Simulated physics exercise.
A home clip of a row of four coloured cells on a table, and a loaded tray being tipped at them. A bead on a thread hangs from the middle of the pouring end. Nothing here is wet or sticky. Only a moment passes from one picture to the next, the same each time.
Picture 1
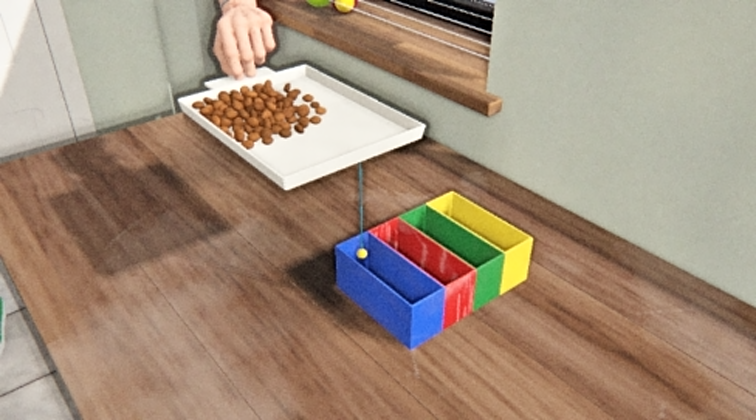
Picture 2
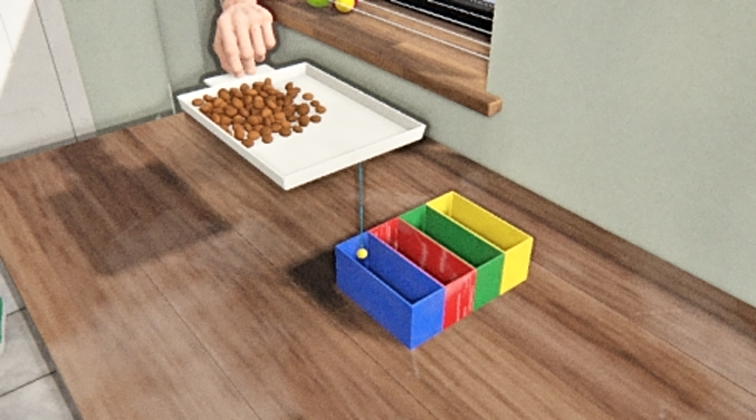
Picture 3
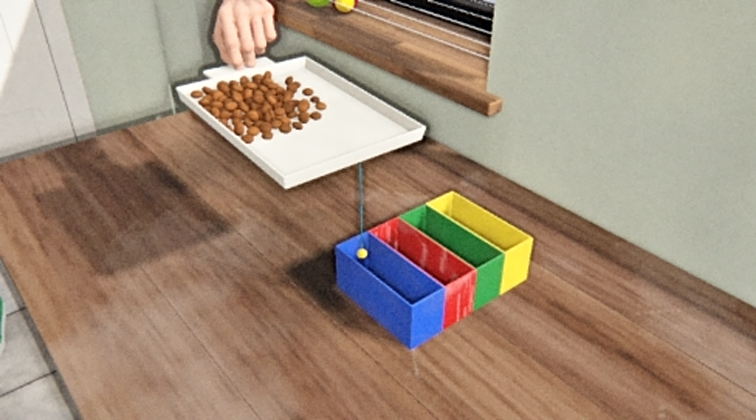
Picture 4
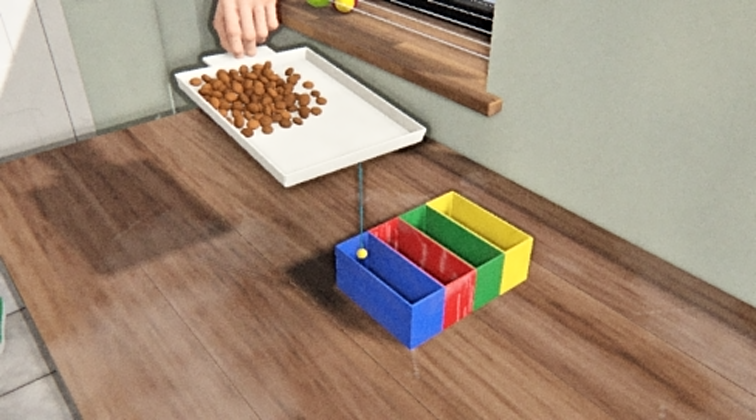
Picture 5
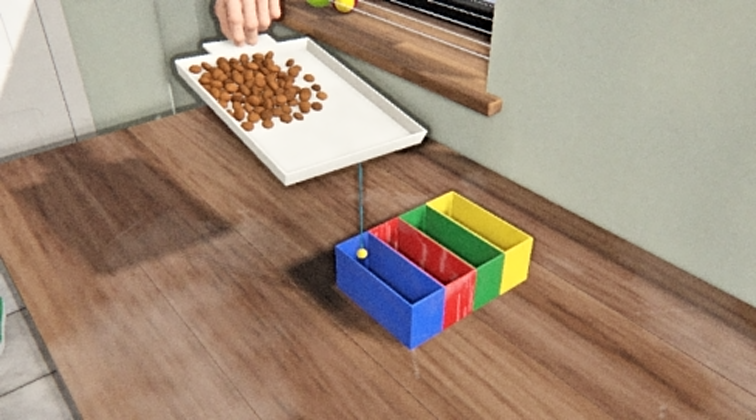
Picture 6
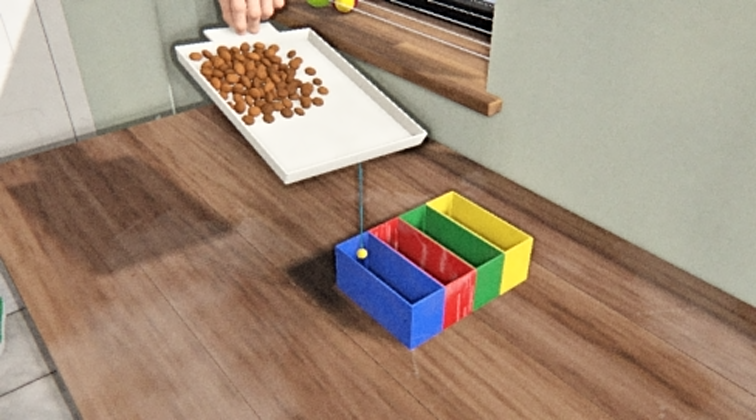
On a wooden table by a window, a hand holds the far end of a white tray loaded with small brown pieces, near a row of blue, red, green and yellow cells. The hand slowly raises that end, and the tray's slope steepens slightly while the pieces stay bunched toward the hand.
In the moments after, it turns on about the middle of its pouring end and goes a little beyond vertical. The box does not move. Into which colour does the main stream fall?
Fullest: The red cell.
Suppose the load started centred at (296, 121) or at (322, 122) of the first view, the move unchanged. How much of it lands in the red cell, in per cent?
The first gives 50 %, the second 50 %.
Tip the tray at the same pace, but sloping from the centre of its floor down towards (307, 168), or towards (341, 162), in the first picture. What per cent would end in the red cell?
Roughly 0 per cent, and 10 per cent.
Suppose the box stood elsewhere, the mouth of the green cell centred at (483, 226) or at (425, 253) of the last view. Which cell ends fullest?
At the first place the blue cell, at the second that green cell.
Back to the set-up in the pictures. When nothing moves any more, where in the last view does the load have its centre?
Roughly at (423, 293).
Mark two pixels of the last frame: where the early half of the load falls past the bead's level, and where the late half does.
At about (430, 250), then at (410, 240).
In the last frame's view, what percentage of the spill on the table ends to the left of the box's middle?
Near 70 %.
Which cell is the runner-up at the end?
Second comes the cell in blue.
Just after the last frame, tray tipped steeply; the larger part on the tray; just a few in the green cell; just a few in the red cell; roughly a quarter falling or outside the box.
A moment on, tray tipped right over; roughly a quarter on the tray; roughly a quarter in the red cell; roughly a quarter in the blue cell; about a tenth in the green cell; just a few in the yellow cell; roughly a quarter falling or outside the box.
Further on, tray tipped past a quarter turn; roughly half in the red cell; roughly a quarter in the blue cell; about a tenth in the green cell; just a few in the yellow cell; about a tenth falling or outside the box.
When it is over, tray tipped past a quarter turn; roughly half in the red cell; roughly a quarter in the blue cell; about a tenth in the green cell; just a few in the yellow cell; about a tenth outside the box.
